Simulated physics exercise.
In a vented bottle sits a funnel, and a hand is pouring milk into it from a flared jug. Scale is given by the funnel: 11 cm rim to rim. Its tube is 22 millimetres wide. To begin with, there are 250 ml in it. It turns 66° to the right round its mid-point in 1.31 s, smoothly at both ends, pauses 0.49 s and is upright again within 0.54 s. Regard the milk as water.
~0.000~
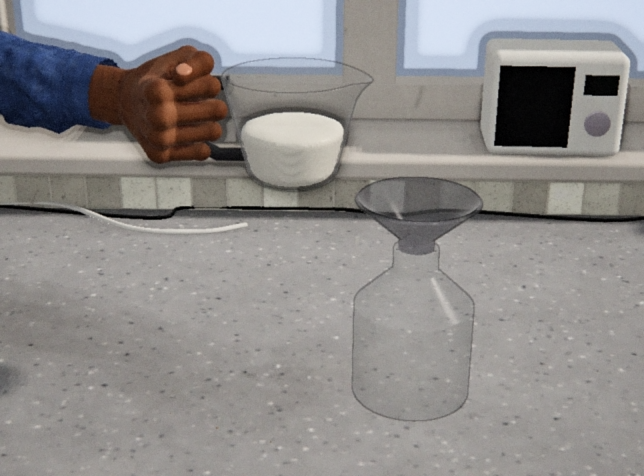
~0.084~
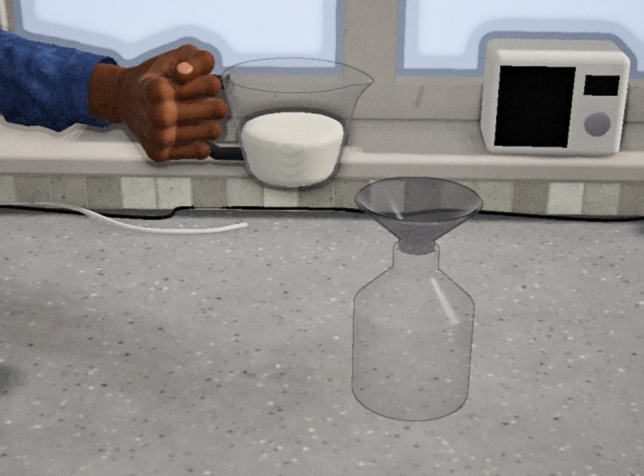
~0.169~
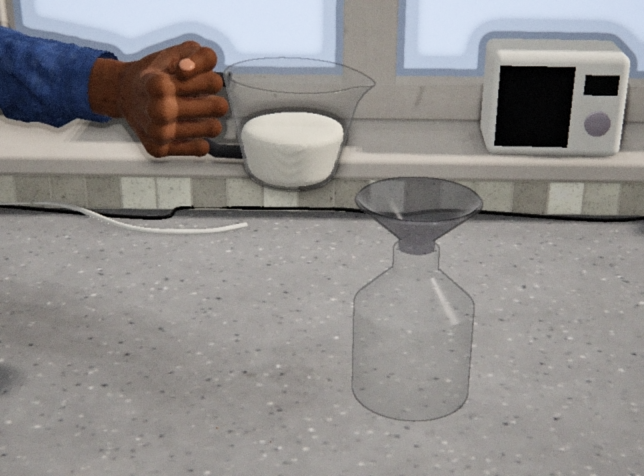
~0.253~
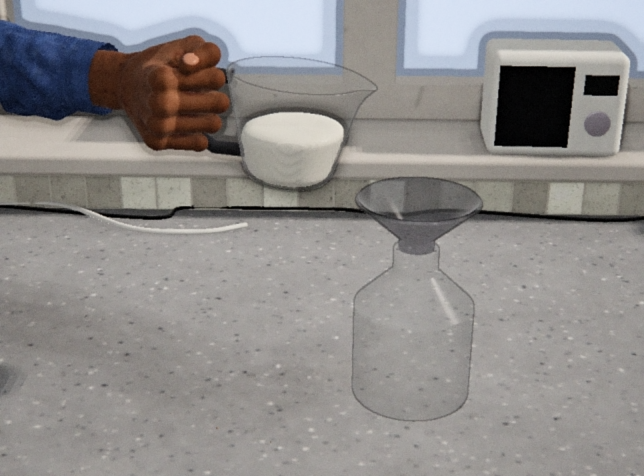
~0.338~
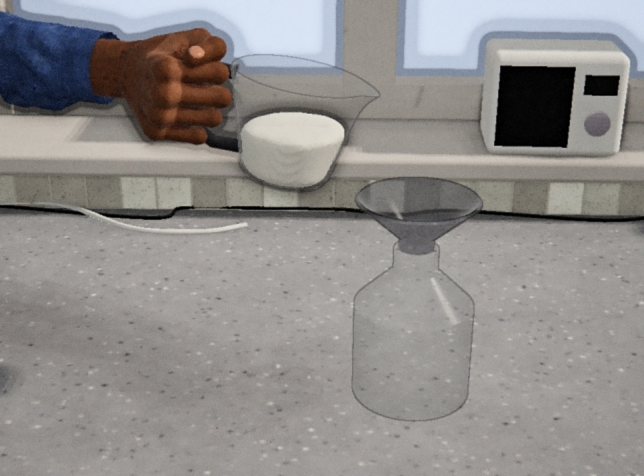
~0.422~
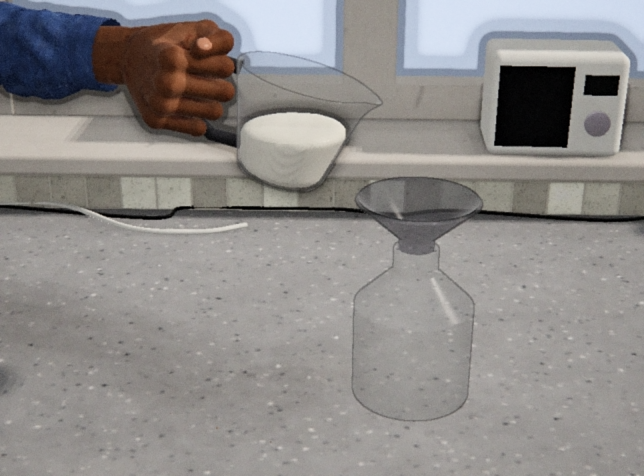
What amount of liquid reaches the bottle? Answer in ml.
I would say close to 190 ml gets there.
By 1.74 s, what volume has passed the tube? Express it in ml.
I'd reckon around 140 ml so far.
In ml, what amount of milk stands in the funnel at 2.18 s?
Looks like around 0 ml is standing in the funnel at that moment.
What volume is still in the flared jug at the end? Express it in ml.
Roughly 60 ml is still in there.
By 0.95 s the tilt is 54° and 0 ml has passed the tube, 5 ml is in the funnel, 230 ml in the flared jug and 0 ml has missed.
By 1.34 s the tilt is 66° and 65 ml has passed the tube, 40 ml is in the funnel, 120 ml in the flared jug and 0 ml has missed.
By 1.74 s the tilt is 66° and 140 ml has passed the tube, 35 ml is in the funnel, 65 ml in the flared jug and 0 ml has missed.
By 2.18 s the tilt is 14° and 190 ml has passed the tube, 0 ml is in the funnel, 55 ml in the flared jug and 0 ml has missed.
At rest 190 ml has passed the tube, 0 ml is in the funnel, 55 ml in the flared jug and 0 ml has missed.
